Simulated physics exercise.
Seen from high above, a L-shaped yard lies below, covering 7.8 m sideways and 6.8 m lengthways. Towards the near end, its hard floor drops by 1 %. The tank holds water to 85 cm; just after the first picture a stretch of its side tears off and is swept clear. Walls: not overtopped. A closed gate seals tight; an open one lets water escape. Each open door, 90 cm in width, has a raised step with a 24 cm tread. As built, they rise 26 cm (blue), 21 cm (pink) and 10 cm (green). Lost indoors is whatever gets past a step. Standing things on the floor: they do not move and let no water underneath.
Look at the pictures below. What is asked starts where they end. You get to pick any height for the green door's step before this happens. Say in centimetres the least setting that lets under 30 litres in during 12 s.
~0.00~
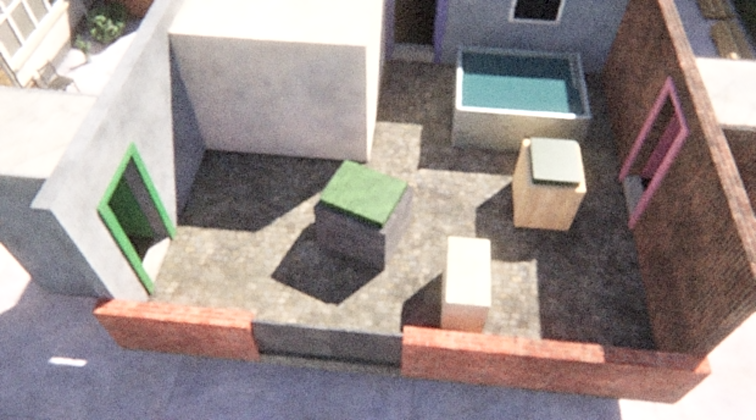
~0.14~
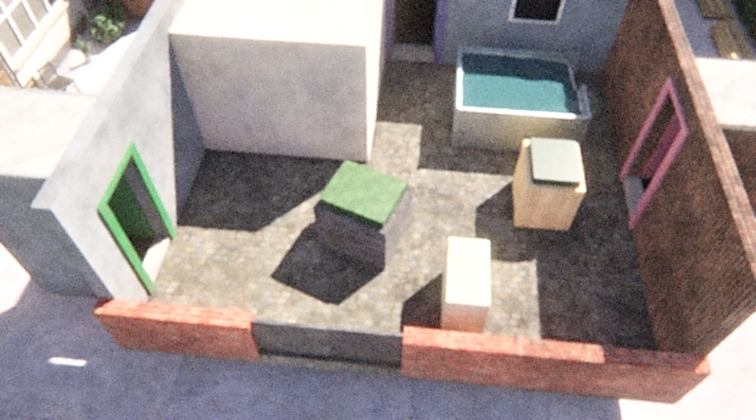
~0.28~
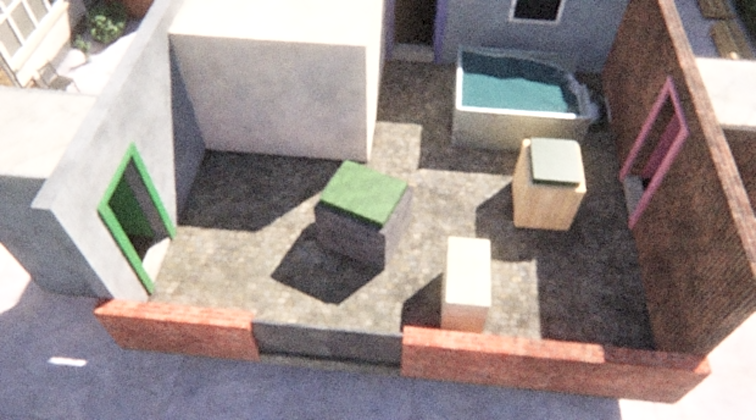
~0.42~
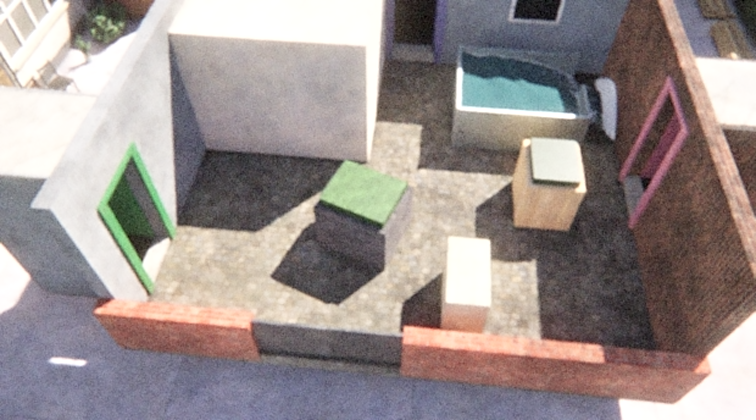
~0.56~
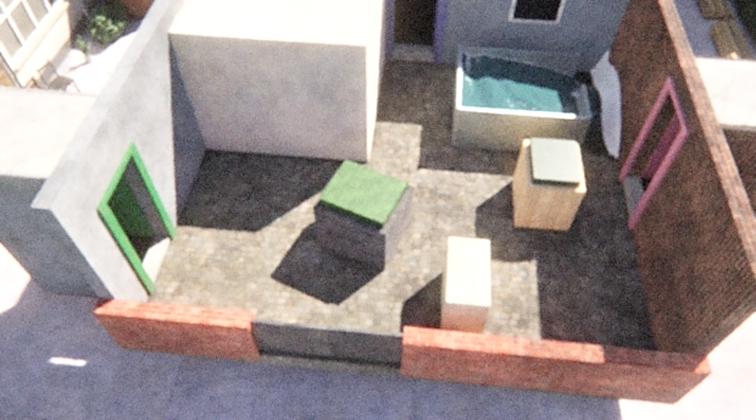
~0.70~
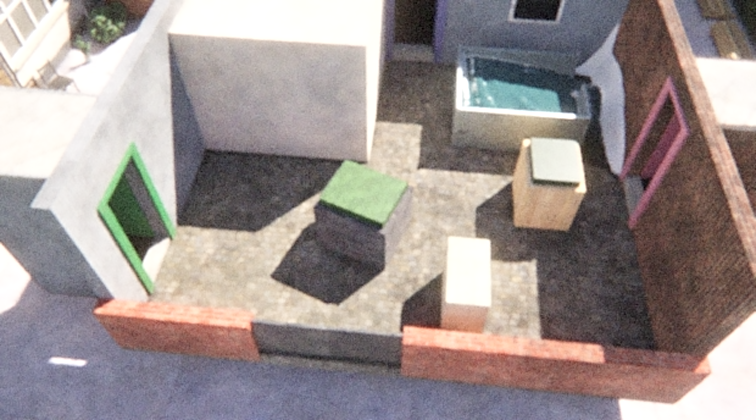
It should be set to roughly 6.5 cm.
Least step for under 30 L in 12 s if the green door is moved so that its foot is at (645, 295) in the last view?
It needs about 14.5 cm.
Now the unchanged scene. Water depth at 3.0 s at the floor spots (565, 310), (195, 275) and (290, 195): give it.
In that order: 3, 0 and 0 cm.
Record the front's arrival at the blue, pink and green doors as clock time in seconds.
Front log: Blue = 1.8 s, pink = 0.9 s, green = 6.5 s.
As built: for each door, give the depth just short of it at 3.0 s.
Depth at blue 23 cm, at pink 6 cm, at green 0 cm.
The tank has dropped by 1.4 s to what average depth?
Roughly 60 cm on average.
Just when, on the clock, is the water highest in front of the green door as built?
I'd say near 9.0 seconds.
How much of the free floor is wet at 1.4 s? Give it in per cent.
I'd say near 15 percent is wet.
After 1.4 s water covers 15 % of the floor, deepest (70 cm) near (599, 77); it has not reached the green door.
After 3.0 s water covers 40 % of the floor, deepest (48 cm) near (390, 63); it has not reached the green door.
After 12.0 s water covers 100 % of the floor, deepest (16 cm) near (495, 362); 10 cm at the green door, 1 litre in over its 10 cm step.
At the green door as built, the water arrived by 6.5 s and peaked near 11 cm at 9.0 s.
With a step of 5 cm, 52 litres would have come in within the 12 s; with 7 cm, 21 litres. So under 30 litres takes about 6.5 cm.
